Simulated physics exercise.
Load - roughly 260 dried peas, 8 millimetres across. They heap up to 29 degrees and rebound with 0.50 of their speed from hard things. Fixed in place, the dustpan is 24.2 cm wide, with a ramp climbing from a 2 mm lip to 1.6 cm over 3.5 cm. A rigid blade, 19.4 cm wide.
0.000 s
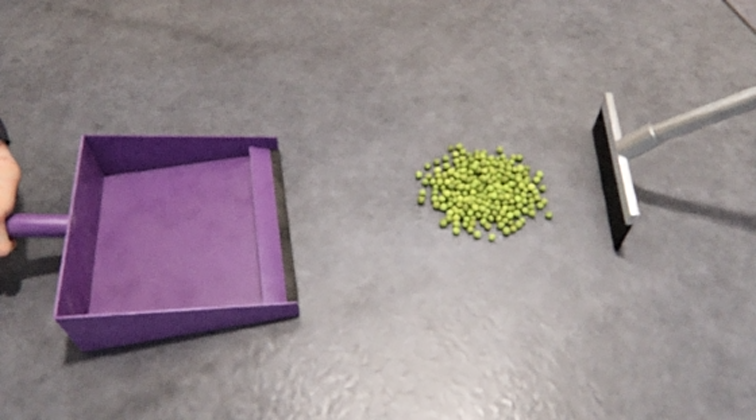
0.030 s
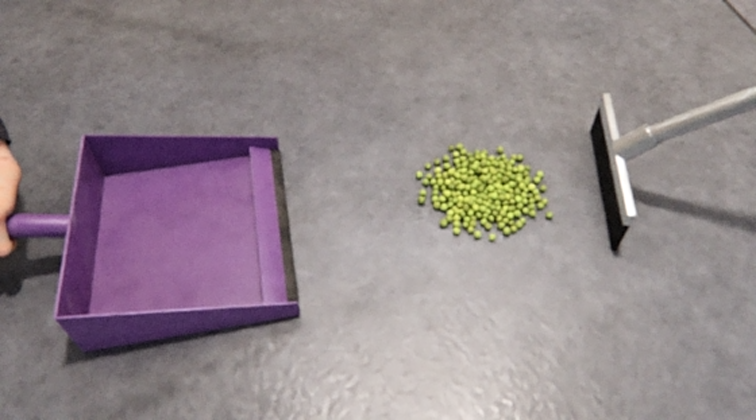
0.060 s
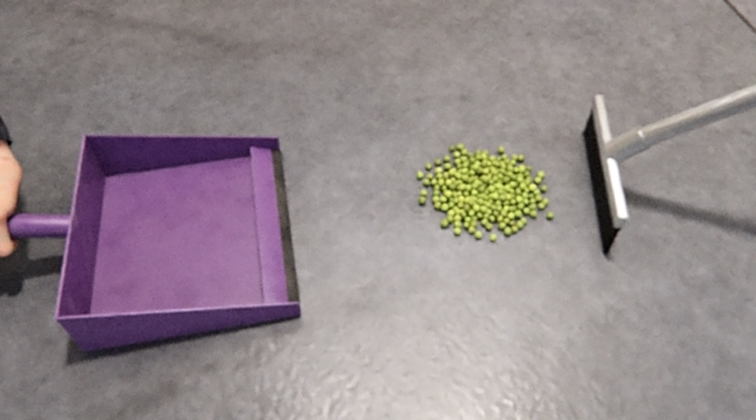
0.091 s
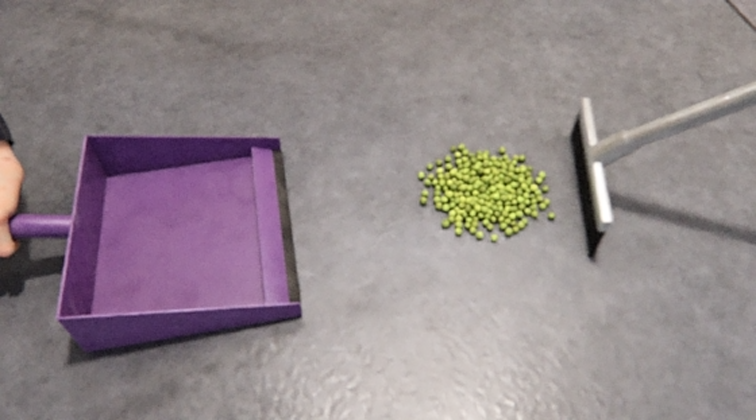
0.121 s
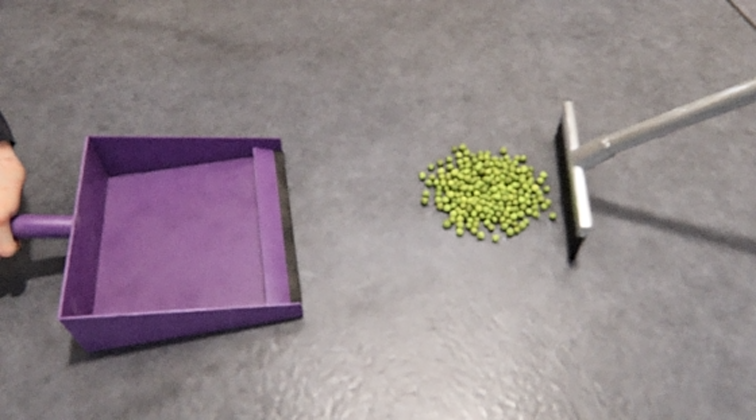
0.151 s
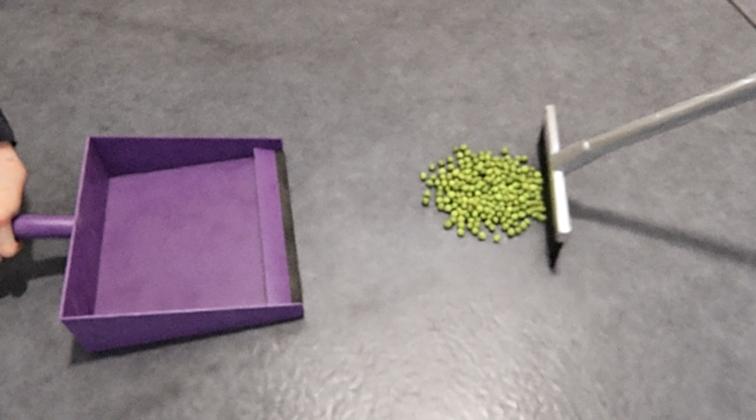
A squeegee-like blade slides left across the grey floor and meets a pile of green peas.
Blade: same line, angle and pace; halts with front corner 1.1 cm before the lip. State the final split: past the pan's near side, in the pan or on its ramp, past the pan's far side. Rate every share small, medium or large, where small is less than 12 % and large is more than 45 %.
Ratings - near side: Small; pan: Medium; far side: Medium.
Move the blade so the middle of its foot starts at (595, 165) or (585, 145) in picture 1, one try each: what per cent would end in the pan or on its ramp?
Some 25 and 20 per cent.
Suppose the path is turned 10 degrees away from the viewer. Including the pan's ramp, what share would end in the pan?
It comes to roughly 25 in a hundred.
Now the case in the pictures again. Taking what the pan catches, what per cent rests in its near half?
Roughly 50 in a hundred.
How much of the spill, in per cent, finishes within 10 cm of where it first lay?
Roughly 0 in a hundred.
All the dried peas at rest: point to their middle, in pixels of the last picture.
Somewhere around (296, 194) in the final frame.
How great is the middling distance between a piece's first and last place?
It comes to some 24 cm.
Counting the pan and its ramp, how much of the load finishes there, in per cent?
It comes to close to 20 percent.
After 0.32 s, middle of the blade 16 cm from the lip; 0 % over the lip, far side 5 %, near side 0 %.
After 0.43 s, middle of the blade 7 cm from the lip; 0 % over the lip, far side 15 %, near side 0 %.
After 0.67 s, middle of the blade 4 cm from the lip; 20 % over the lip, far side 25 %, near side 0 %.
In the end, at 1.6 s, near side 0 %, pan 20 %, far side 25 %, in front of the lip or behind the blade 50 %.
